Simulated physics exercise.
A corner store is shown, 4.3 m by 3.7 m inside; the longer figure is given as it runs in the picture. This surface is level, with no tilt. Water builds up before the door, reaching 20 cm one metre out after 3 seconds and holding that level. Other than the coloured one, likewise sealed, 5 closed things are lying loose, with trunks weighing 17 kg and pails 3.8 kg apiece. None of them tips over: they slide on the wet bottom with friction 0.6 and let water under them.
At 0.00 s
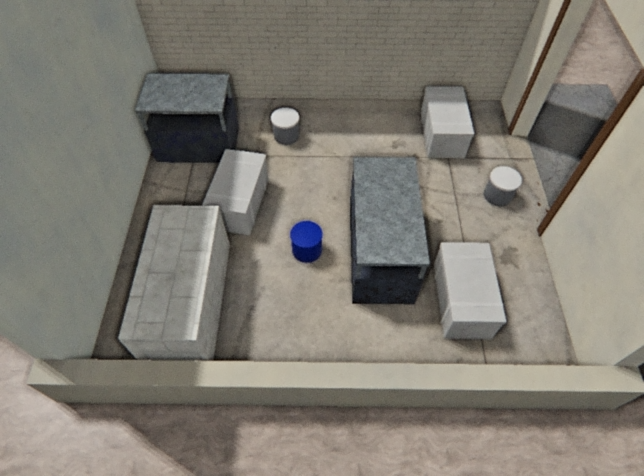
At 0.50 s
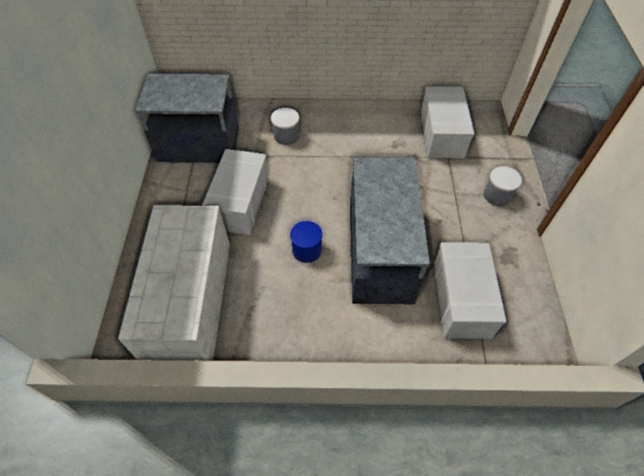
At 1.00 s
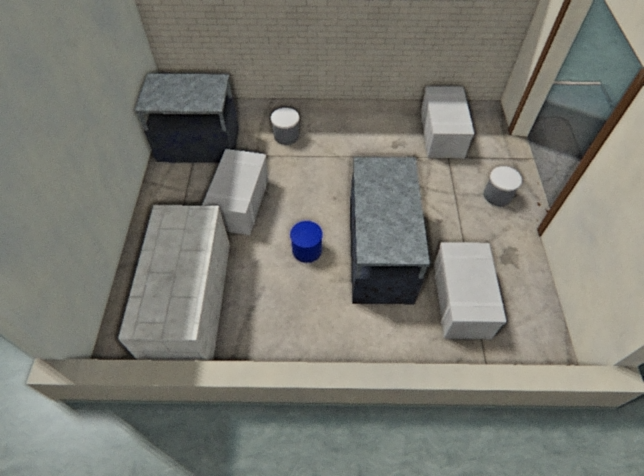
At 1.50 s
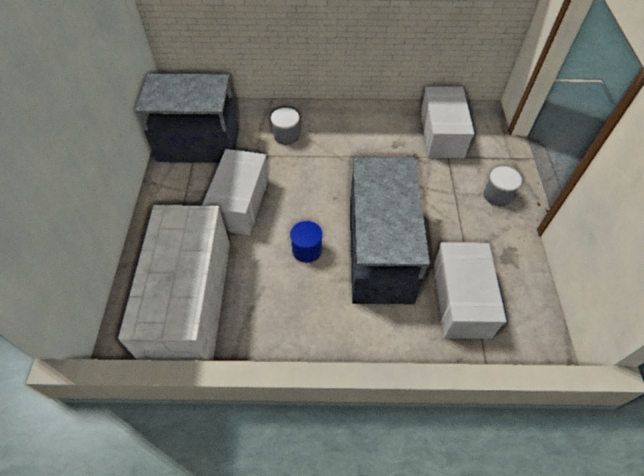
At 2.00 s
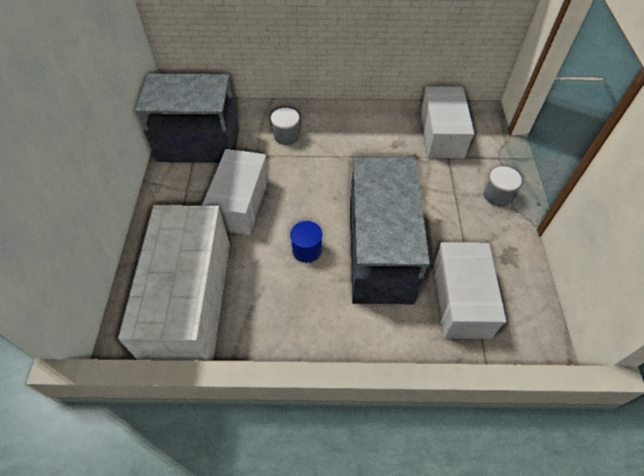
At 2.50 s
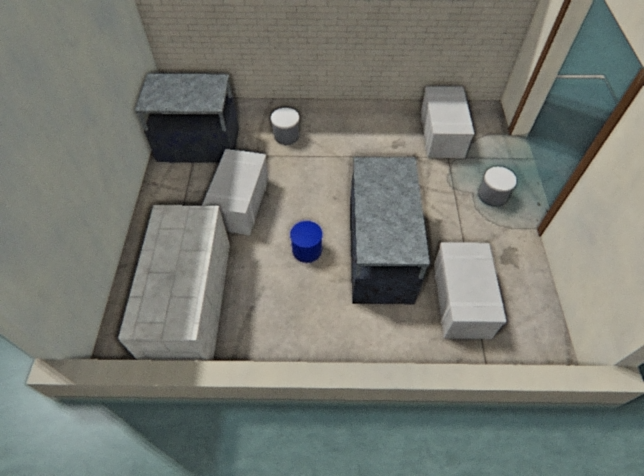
Small store interior with water rising outside, then spreading in through the right doorway, nudging a pale bucket slightly left.
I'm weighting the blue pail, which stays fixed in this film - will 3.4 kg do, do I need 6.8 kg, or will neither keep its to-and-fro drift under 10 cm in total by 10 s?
You need 6.8 kg.
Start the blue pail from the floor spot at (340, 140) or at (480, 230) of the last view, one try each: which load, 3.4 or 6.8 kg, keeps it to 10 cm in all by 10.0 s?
Respectively, neither option succeeds and neither option succeeds.
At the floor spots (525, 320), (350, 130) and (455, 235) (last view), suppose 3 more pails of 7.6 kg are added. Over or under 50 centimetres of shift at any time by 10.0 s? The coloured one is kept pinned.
Spot one stays inside, spot two crosses the limit, spot three crosses the limit.
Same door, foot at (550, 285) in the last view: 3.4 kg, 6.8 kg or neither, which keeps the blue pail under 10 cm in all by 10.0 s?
If so, then both options fall short.
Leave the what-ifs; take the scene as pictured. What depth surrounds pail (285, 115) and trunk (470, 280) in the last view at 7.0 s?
Roughly 12 and 7 cm.
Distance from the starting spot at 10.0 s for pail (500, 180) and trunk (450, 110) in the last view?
Shifts: 80 cm / 300 cm.
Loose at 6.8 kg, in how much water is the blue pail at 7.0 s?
Close to 1 cm deep.
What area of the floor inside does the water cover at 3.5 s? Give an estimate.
Some 3.5 m2 of it.
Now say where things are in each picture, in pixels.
In the first frame, the blue pail at (306, 234), on the bottom; 0.0 m2 under water; 0 of 6 have shifted.
In the second frame, the blue pail at (306, 234) rests on the ground; water covers 0.0 m2; 0 of 6 have shifted.
In the third frame, the blue pail at (306, 234), on the bottom; 0.0 m2 under water; 0 of 6 have shifted.
In the fourth frame, the blue pail at (306, 234) rests on the ground; 0.0 m2 under water; 0 of 6 have shifted.
In the fifth frame, the blue pail at (306, 234), on the bottom; water covers 0.2 m2; 0 of 6 have shifted.
In the sixth frame, the blue pail at (306, 234) rests on the ground; water covers 0.8 m2; 1 of 6 have shifted.
After 3.5 s the blue pail would be 0 cm from its start with 3.4 kg and 0 cm from its start with 6.8 kg; 0 cm of water round it then.
After 4.5 s the blue pail would be 0 cm from its start with 3.4 kg and 0 cm from its start with 6.8 kg; 0 cm of water round it then.
After 7.0 s the blue pail would be 0 cm from its start with 3.4 kg and 0 cm from its start with 6.8 kg; 1 cm of water round it then.
After 10.0 s the blue pail would be 21 cm from its start with 3.4 kg and 0 cm from its start with 6.8 kg; 6 cm of water round it then.
